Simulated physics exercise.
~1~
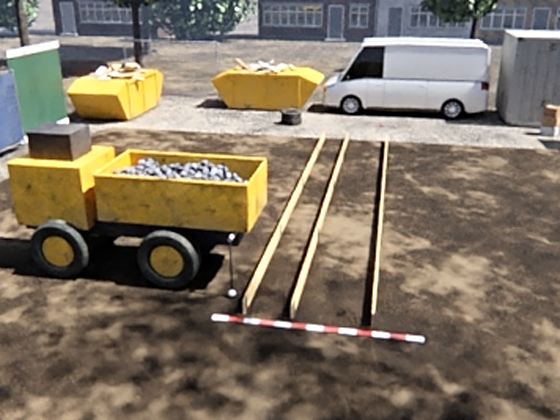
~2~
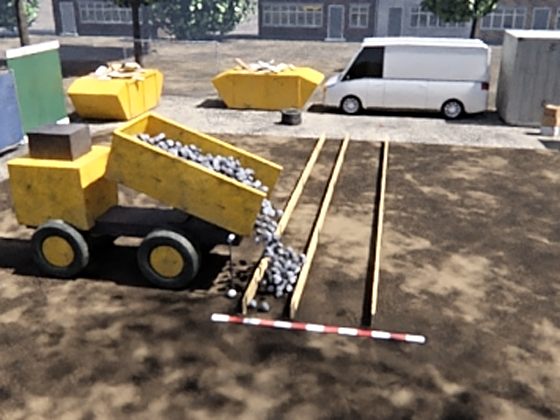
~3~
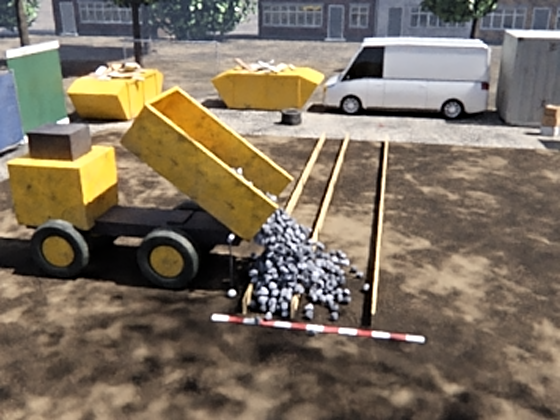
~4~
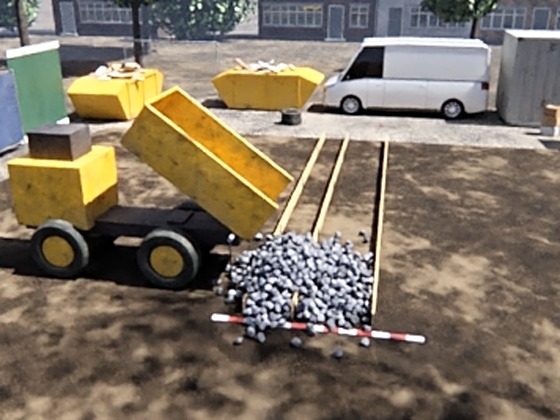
A yellow tipper truck loaded with grey stones stands at the left of a patch of brown earth, seen from above and to the side. Three wooden boards lie on the ground to its right, with a red and white striped pole across their near ends; yellow skips and a white van stand behind. The truck's body tilts up, and stones slide off its rear between the nearest boards. It tips more steeply and stops, while the stones pour out and spread over the middle board. Finally the body is empty, and a broad heap covers the boards' near ends and part of the pole.
